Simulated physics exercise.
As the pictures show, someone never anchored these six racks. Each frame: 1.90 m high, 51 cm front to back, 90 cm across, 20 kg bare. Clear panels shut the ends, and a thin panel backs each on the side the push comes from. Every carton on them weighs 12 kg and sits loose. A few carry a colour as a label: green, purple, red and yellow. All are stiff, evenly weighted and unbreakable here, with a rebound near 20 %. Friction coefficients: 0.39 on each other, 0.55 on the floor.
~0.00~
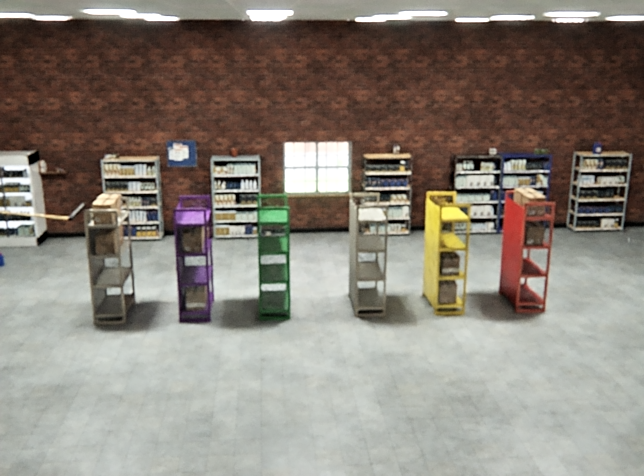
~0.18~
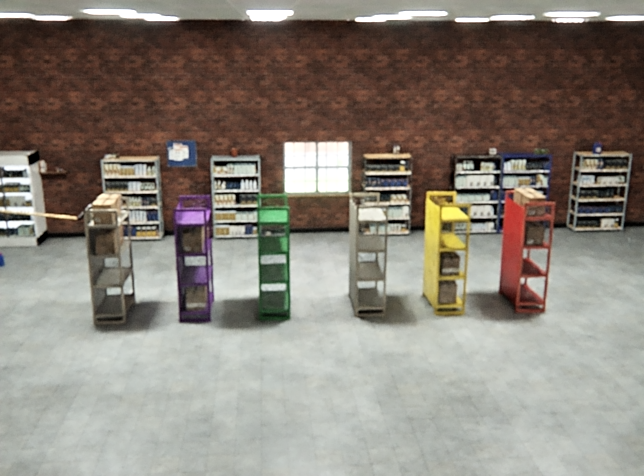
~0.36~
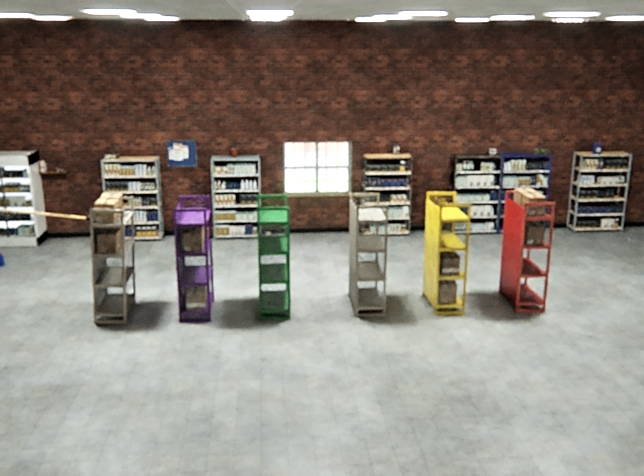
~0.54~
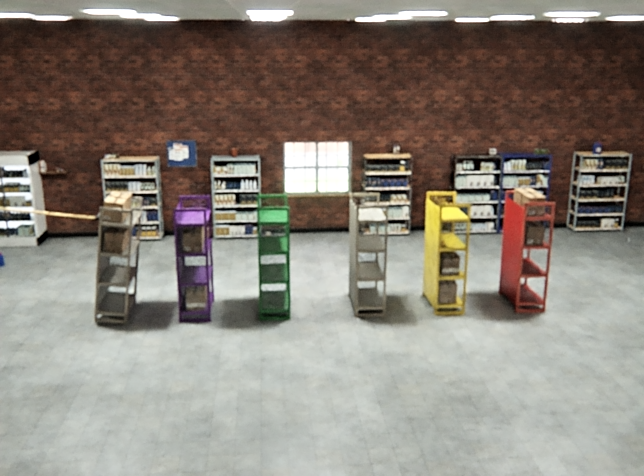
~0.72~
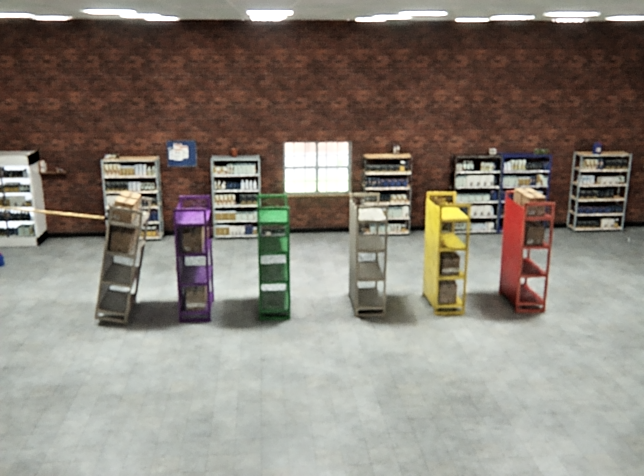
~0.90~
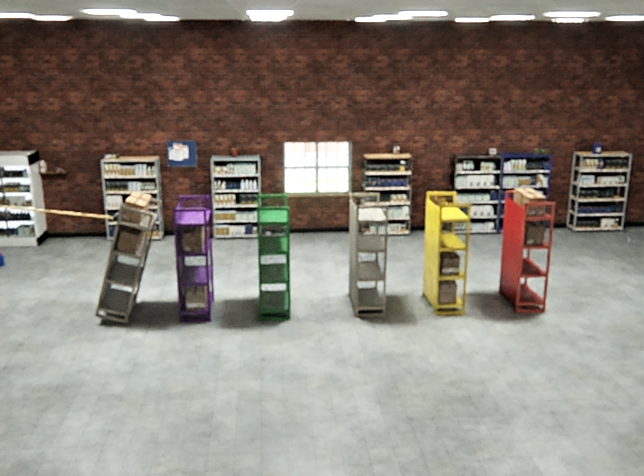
In a large room with a dark brick wall, a bright window and a grey floor, seen from the front and slightly above by a still camera, stocked shelves line the back. Six narrow shelving units stand in a row: grey-brown, purple, green, grey, yellow and red. A pale pole moves in from the left, meets the leftmost unit near its top and pushes it into a rightward lean, while the others stay still.
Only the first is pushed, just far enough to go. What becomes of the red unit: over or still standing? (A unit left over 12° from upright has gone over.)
In the end the red unit stays standing.
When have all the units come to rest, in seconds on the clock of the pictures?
At about 4.0 s.
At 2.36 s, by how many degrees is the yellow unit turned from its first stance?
About 0°.
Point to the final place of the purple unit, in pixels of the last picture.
Around (257, 272).
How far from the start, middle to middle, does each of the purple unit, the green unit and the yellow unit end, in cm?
About: Purple 110, green 110, yellow 50.
After 1.32 s, 0 cartons spilt or dropped; none of the 5 other units over; red unit unmoved.
After 1.86 s, 4 cartons spilt or dropped; 1 of the 5 other units over; red unit unmoved; purple unit leaning 25°.
After 2.36 s, 7 cartons spilt or dropped; 3 of the 5 other units over; red unit unmoved; purple unit leaning 59°.
After 3.40 s, 10 cartons spilt or dropped; 4 of the 5 other units over; red unit unmoved; green unit leaning 64°.
At rest (4.1 s), 12 cartons spilt or dropped; 4 of the 5 other units over; red unit shifted 56 mm; green unit leaning 65°; purple unit leaning 62°. One left standing. As the last picture would show them, middles, red unit near (529, 250), green unit near (337, 272).
